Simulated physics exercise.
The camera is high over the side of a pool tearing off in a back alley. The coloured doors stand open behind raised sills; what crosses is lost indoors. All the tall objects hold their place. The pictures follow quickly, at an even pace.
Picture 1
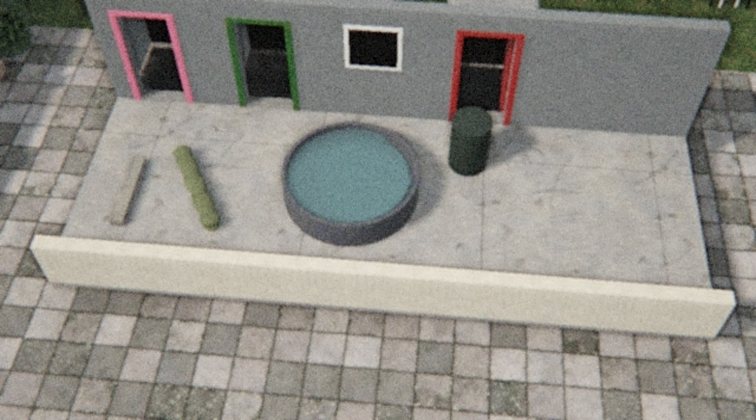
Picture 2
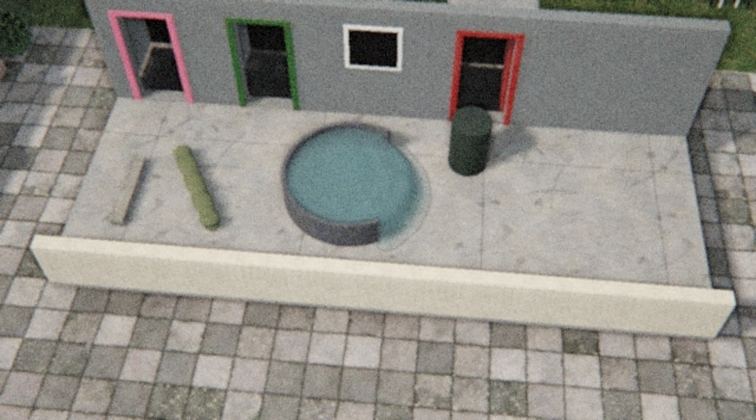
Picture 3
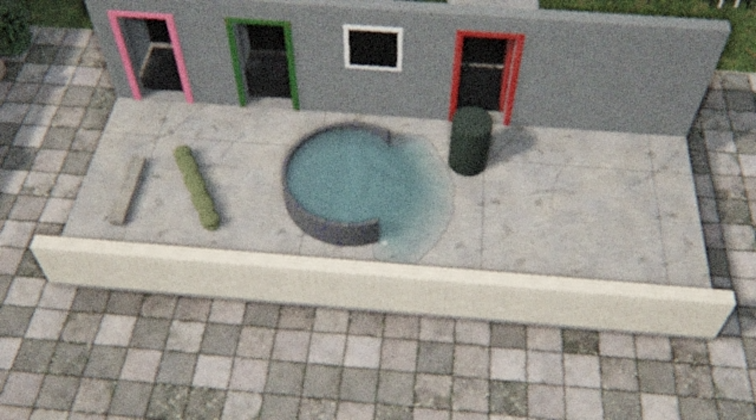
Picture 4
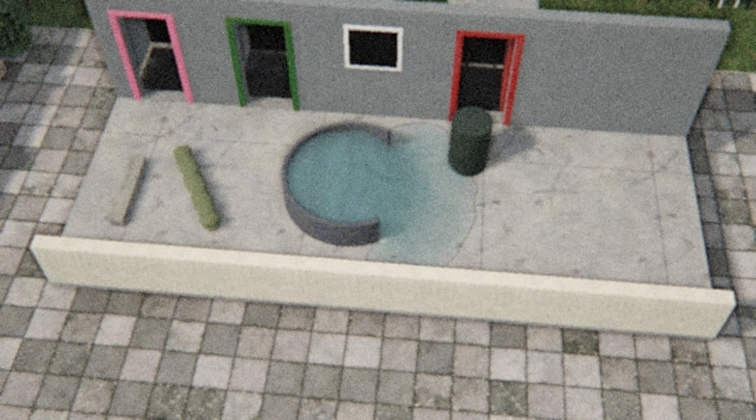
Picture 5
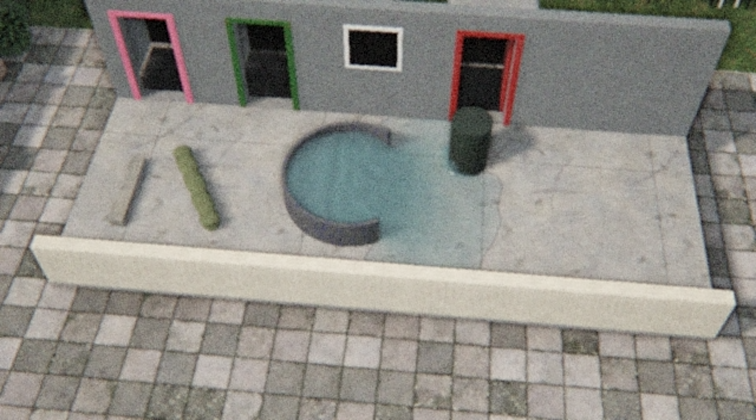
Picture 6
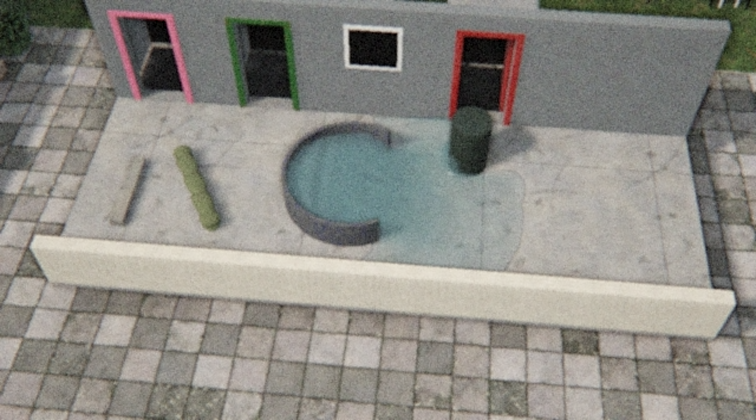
Round pool bursting open on its right side, teal water spreading across a walled grey yard and around a dark green barrel.
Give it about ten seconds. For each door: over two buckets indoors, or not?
The red door takes more than that; the pink door stays under that; the green door stays under that.
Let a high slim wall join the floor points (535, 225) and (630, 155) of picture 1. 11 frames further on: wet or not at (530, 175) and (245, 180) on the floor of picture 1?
In that order: Wet, clear.
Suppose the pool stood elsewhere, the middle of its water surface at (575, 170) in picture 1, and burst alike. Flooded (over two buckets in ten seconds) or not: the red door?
In short: Red door keeps below it.
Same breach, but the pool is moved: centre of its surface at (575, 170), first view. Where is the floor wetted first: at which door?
It is the red one.
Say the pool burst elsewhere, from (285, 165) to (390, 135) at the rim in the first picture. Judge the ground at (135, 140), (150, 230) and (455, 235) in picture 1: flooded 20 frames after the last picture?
In that order: Flooded, clear, wet.
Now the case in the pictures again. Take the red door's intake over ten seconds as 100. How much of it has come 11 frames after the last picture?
Roughly 65 per cent.
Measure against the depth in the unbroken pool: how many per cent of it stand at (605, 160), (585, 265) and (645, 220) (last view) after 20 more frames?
In that order: 8, 14 and 6 per cent.
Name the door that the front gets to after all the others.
I say the one in pink.
A moment on, water covers 30 % of the floor; the red door under two buckets in, the pink door not reached, the green door not reached.
Next, water covers 50 % of the floor; the red door over two buckets in, the pink door not reached, the green door not reached.
Then, water covers 60 % of the floor; the red door over two buckets in, the pink door not reached, the green door wet at the sill, nothing in.
Later, water covers 70 % of the floor; the red door over two buckets in, the pink door wet at the sill, nothing in, the green door wet at the sill, nothing in.
In the end, water covers 65 % of the floor; the red door over two buckets in, the pink door wet at the sill, nothing in, the green door wet at the sill, nothing in.
